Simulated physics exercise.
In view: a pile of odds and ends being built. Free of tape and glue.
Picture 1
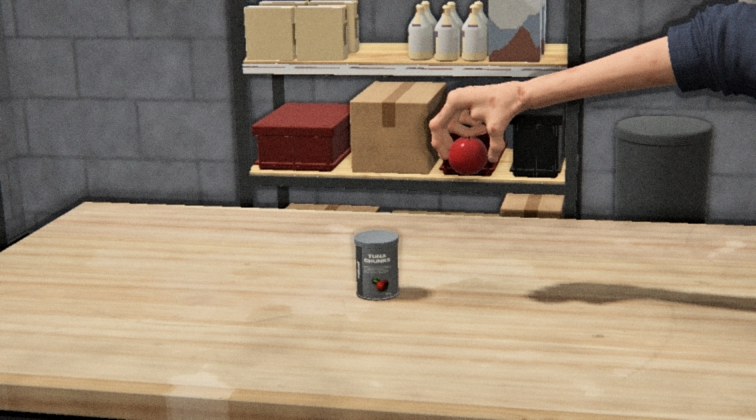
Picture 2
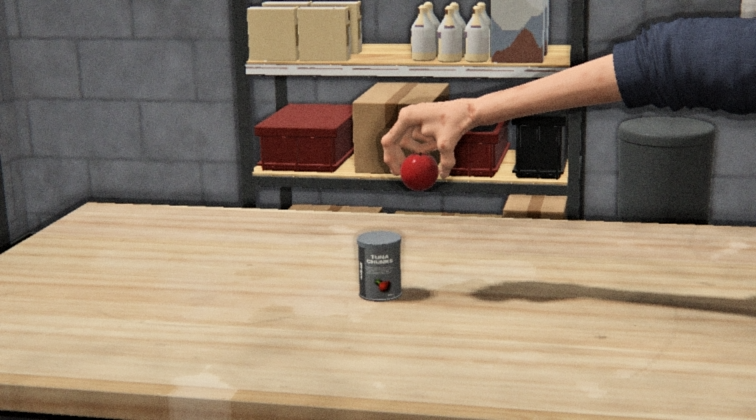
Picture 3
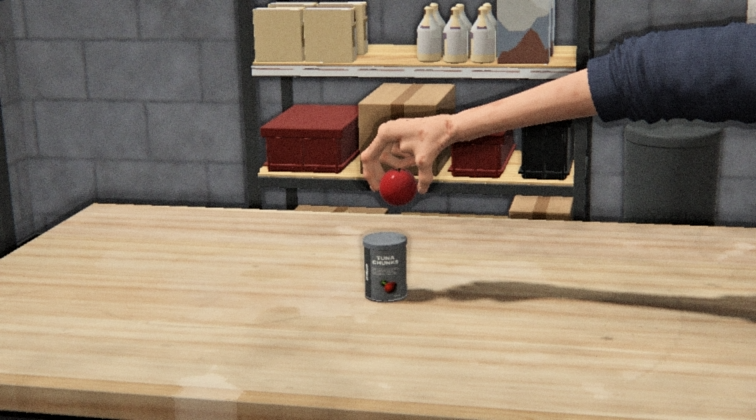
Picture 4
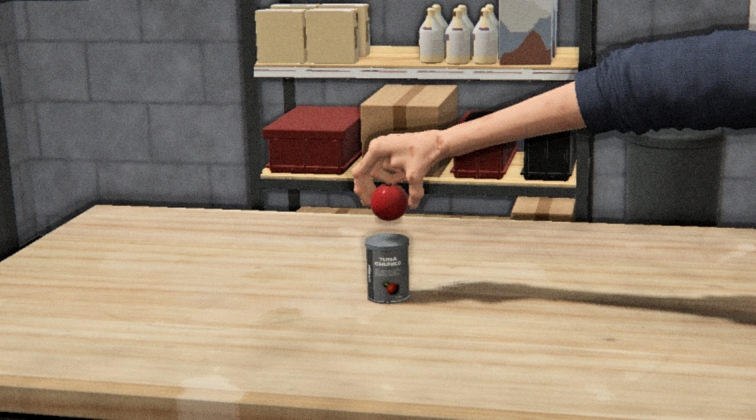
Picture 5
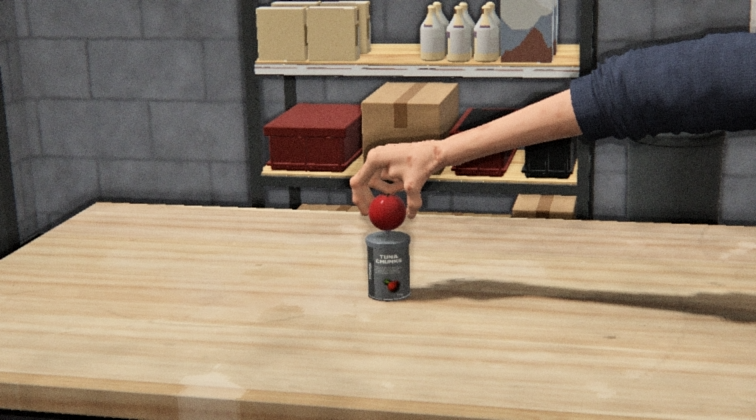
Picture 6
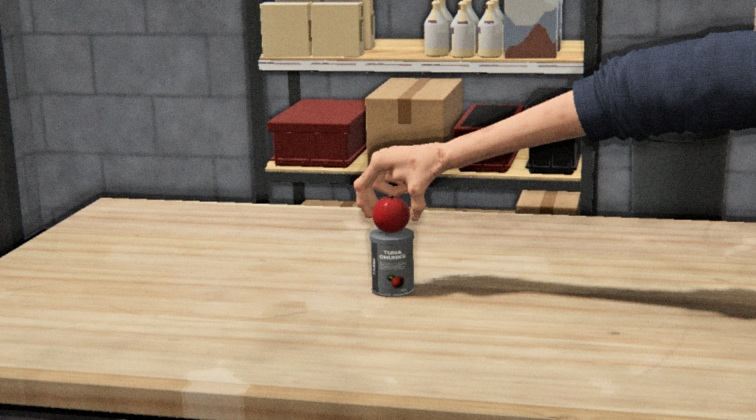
The clip opens on a grey tin standing on a wooden table, with a hand holding a red tomato above and to its right, in front of stocked shelves. The hand carries the tomato left and lowers it onto the tin's top, fingers still around it.
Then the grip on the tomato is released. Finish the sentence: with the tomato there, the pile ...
The pile stands firm.
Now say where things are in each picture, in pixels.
On its way; red tomato (468, 155); grey tin (377, 265), in the first picture.
On its way; red tomato (420, 171); grey tin (380, 266), in the second picture.
On its way; red tomato (399, 187); grey tin (385, 267), in the third picture.
On its way; red tomato (389, 202); grey tin (388, 269), in the fourth picture.
On its way; red tomato (387, 212); grey tin (389, 266), in the fifth picture.
In place under the hand; red tomato (391, 214); grey tin (392, 262), in the sixth picture.
Then, 0.30 s on from there, no change.
Then, 0.70 s on from there, red tomato resting near (391, 215).
In the end, both unmoved. At the end, from the last picture's camera, red tomato near (391, 215). The pile stays up.
